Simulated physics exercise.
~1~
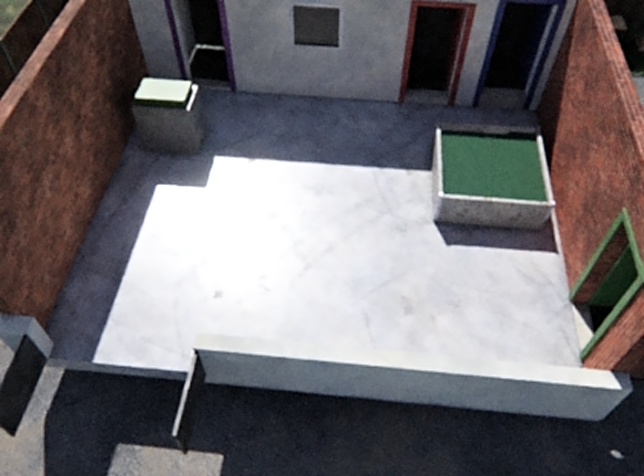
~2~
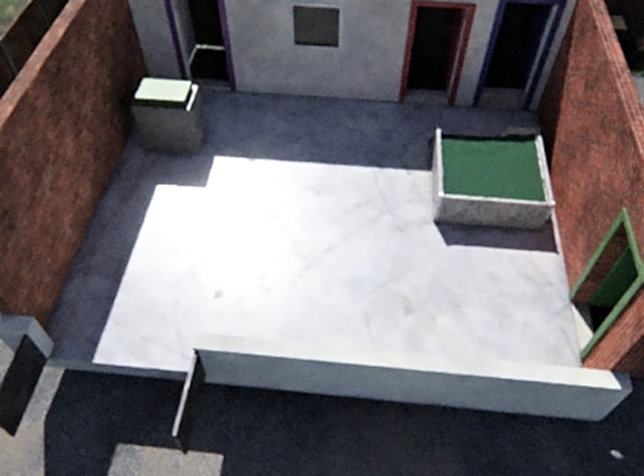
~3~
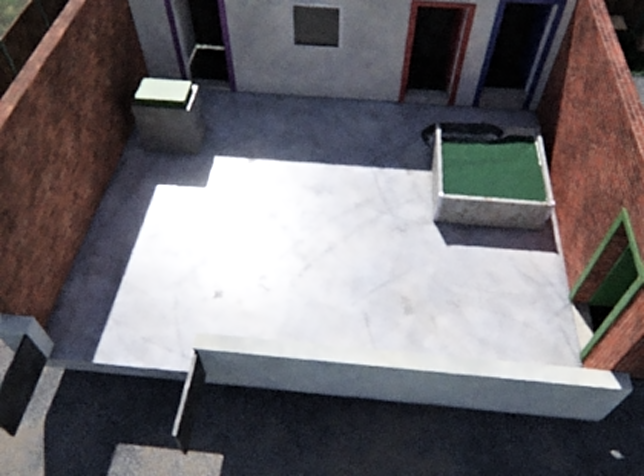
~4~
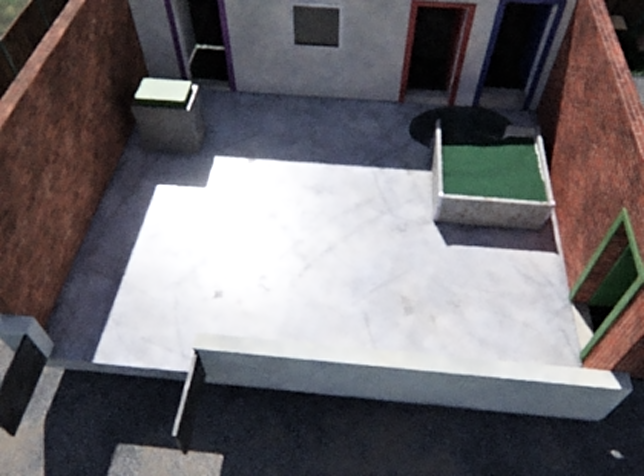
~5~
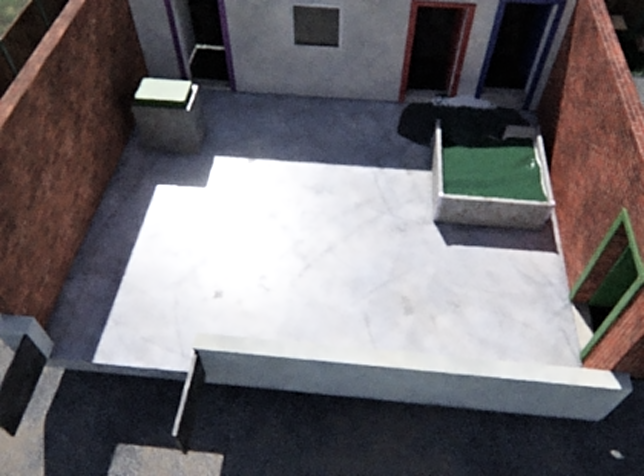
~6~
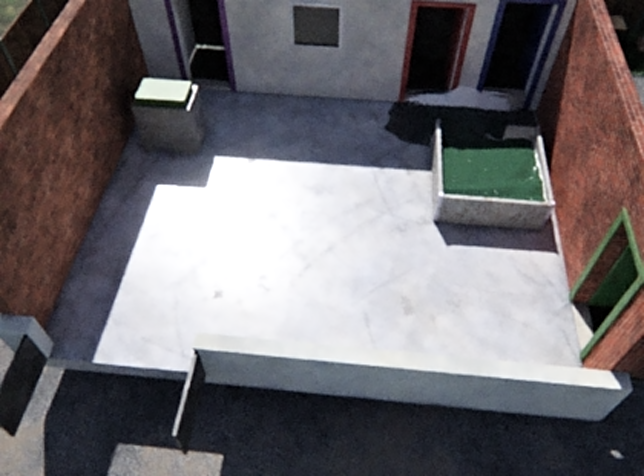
A bright patch of sunlight fills the middle of a brick-walled yard, seen from a fixed, high viewpoint facing a pale back wall with open doorways framed in purple, red and blue. A pale tank with a green interior stands at right, a box with a light green top at left, and a green-framed opening beyond the tank. Dark water emerges behind the tank and spreads across the shaded floor towards the back wall and leftwards, while the tank's green surface becomes uneven.
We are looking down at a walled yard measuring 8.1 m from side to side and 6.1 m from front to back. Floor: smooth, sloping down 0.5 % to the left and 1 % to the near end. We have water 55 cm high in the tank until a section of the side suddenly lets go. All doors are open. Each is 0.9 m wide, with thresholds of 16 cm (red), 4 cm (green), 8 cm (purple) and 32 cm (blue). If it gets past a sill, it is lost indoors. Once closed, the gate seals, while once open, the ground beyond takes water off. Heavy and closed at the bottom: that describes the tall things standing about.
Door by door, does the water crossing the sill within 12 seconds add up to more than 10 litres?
Door by door: The red door: Yes; the green door: No; the purple door: No; the blue door: No.
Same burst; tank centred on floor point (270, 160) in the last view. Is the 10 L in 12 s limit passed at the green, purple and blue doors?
So the green door keeps within it, the purple door tops the limit and the blue door keeps within it.
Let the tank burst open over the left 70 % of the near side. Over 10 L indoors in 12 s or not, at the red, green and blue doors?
Result: Red limit not passed, green limit passed, blue limit not passed.
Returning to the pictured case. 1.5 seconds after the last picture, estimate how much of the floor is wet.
Wet share: Near 15 percent.
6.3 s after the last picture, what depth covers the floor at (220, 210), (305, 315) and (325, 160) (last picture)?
Reading - approx. 2 / 1 / 2 cm.
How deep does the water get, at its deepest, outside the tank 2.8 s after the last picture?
It gets to some 21 cm.
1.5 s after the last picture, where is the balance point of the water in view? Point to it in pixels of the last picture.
Close to (462, 153) in the last picture.
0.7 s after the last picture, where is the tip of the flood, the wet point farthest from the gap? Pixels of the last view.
(337, 102).
Then, 0.7 s after the last picture water covers 10 % of the floor and is deepest (36 cm) near (460, 110); red door 30 cm at the sill, 29 L in, green door not reached, purple door not reached, blue door 24 cm at the sill, 1 L in.
Then, 1.5 s after the last picture water covers 15 % of the floor and is deepest (34 cm) near (531, 115); red door 27 cm at the sill, 82 L in, green door not reached, purple door not reached, blue door 27 cm at the sill, 1 L in.
Then, 2.8 s after the last picture water covers 35 % of the floor and is deepest (21 cm) near (527, 145); red door 18 cm at the sill, 112 L in, green door 3 cm at the sill, 0 L in, purple door 3 cm at the sill, 0 L in, blue door 16 cm at the sill, 1 L in.
Then, 6.3 s after the last picture water covers 60 % of the floor and is deepest (12 cm) near (40, 342); red door 9 cm at the sill, 115 L in, green door 1 cm at the sill, 0 L in, purple door 5 cm at the sill, 0 L in, blue door 7 cm at the sill, 1 L in.
Then, 11.3 s after the last picture water covers 75 % of the floor and is deepest (8 cm) near (40, 342); red door 5 cm at the sill, 115 L in, green door 1 cm at the sill, 0 L in, purple door 5 cm at the sill, 0 L in, blue door 5 cm at the sill, 1 L in.
